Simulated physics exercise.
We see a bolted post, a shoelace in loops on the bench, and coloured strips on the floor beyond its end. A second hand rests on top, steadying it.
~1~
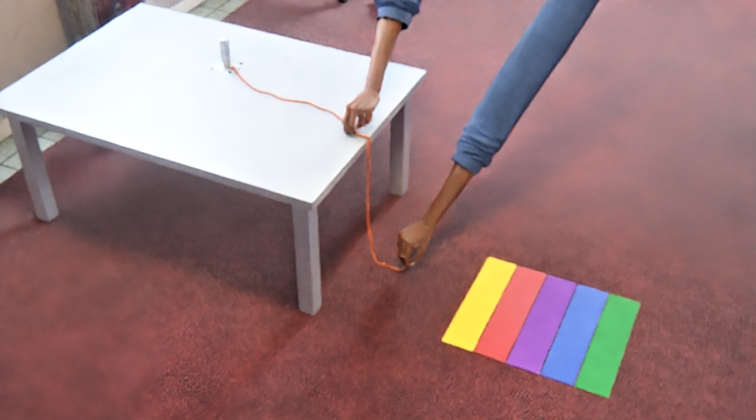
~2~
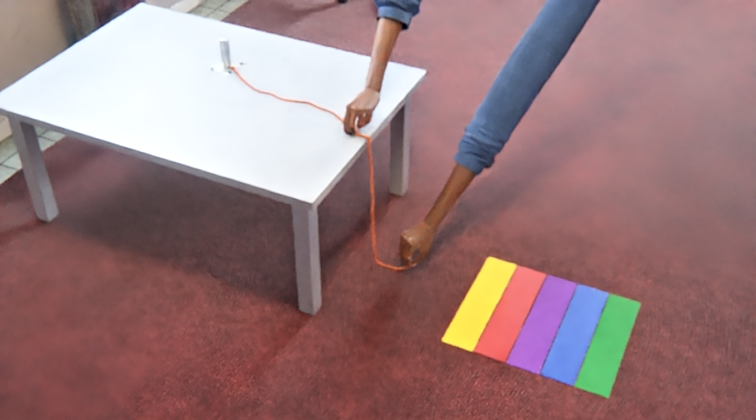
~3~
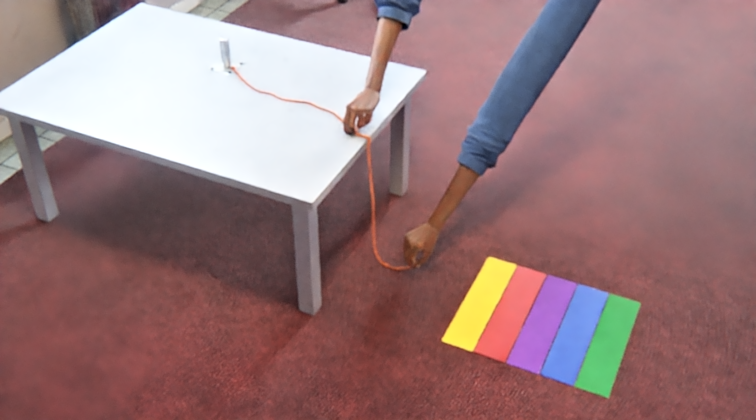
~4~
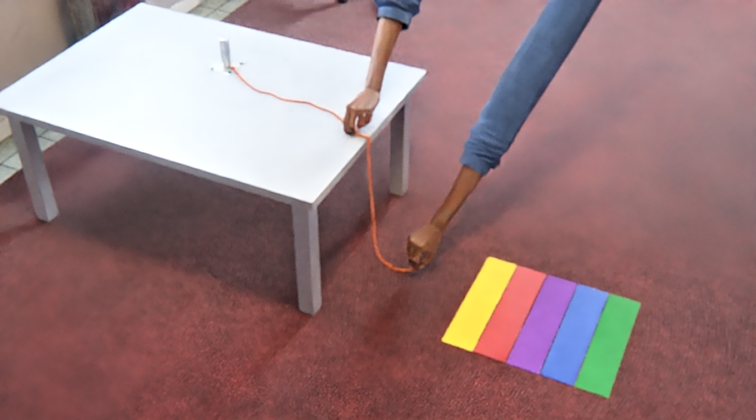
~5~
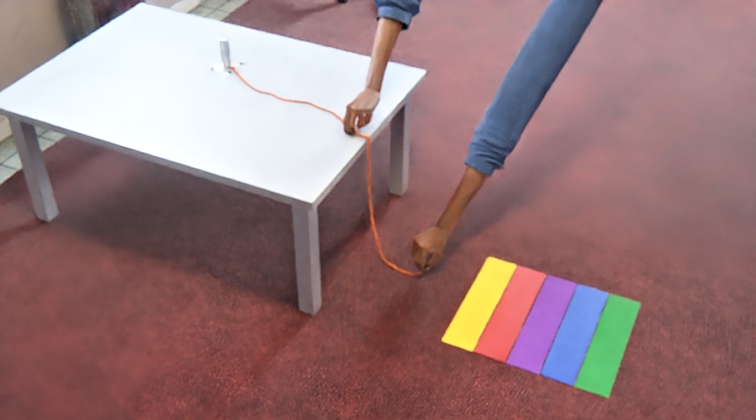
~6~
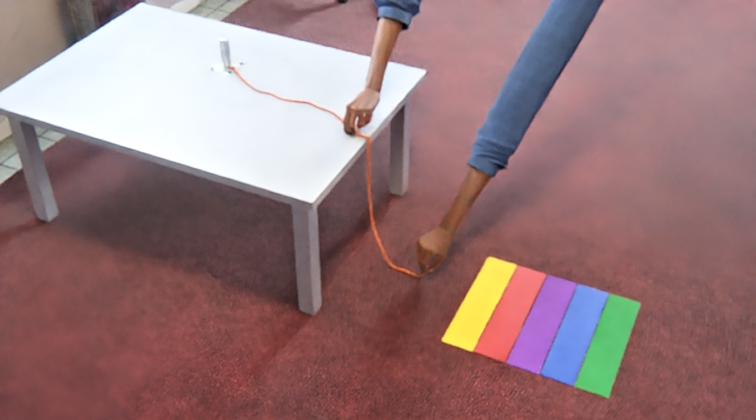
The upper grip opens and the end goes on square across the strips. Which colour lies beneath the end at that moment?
Red.
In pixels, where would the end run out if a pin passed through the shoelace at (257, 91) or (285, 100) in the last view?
First (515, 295), then (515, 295).
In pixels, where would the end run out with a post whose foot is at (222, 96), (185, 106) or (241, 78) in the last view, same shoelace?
(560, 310), (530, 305) and (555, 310), roughly.
A little later, end near (461, 281); short of the strips.
Next, end near (498, 292); over yellow.
When it is tight, end near (519, 299); over red. It gets as far as the red strip.
